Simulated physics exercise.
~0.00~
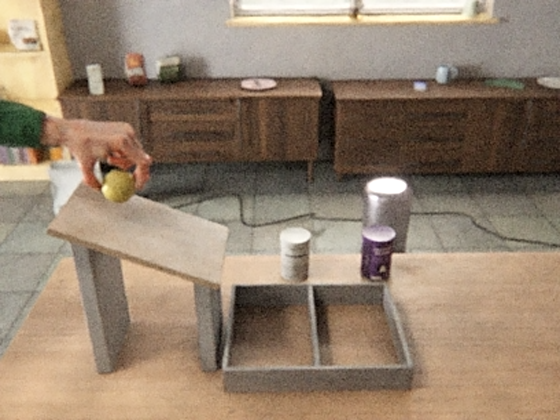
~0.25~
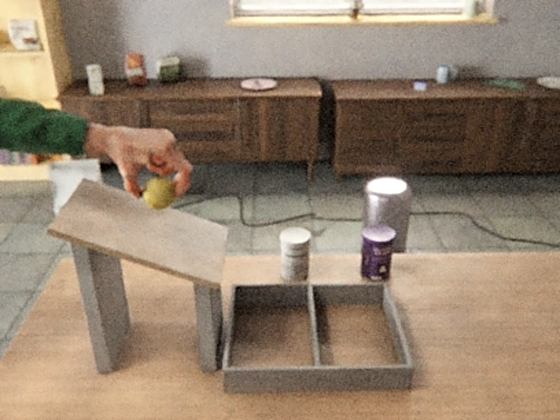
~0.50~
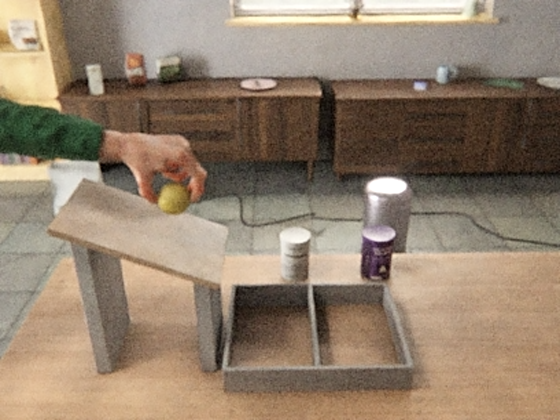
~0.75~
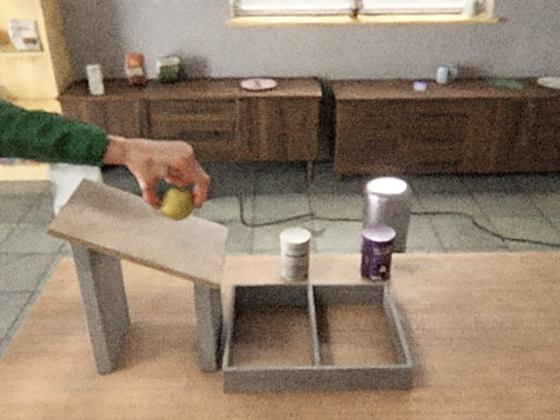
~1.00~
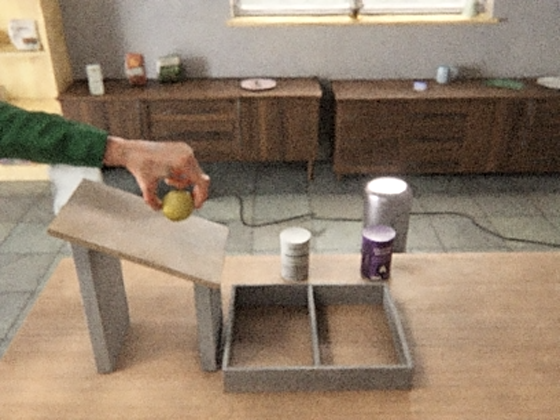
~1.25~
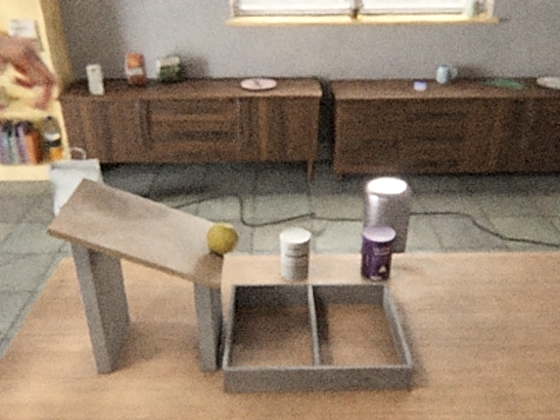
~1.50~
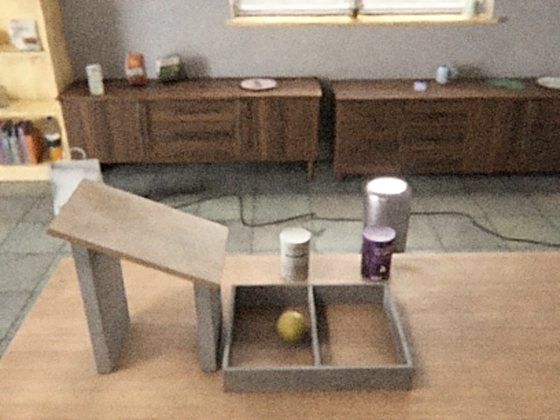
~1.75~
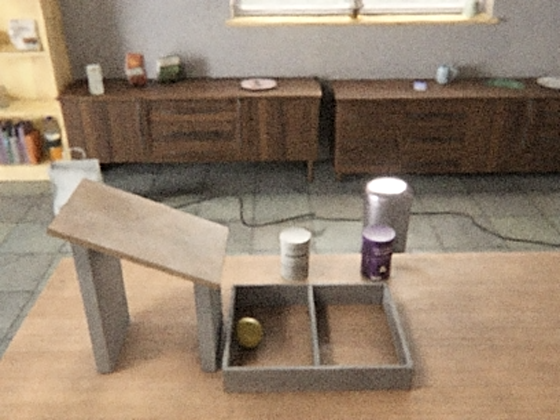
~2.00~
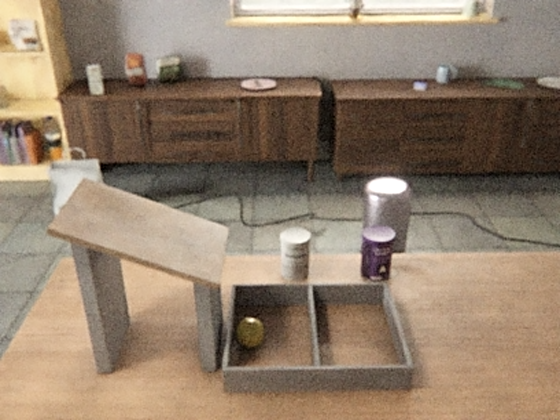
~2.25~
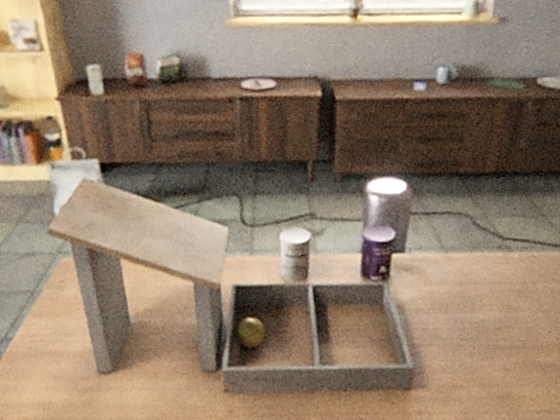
In this clip, a hand holds a yellow lemon over a slanted board, moves it right and lets go; the lemon rolls off the lower end into the tray's nearer bay, shifts back left and rests there, while a white tin and a purple tin stay put.
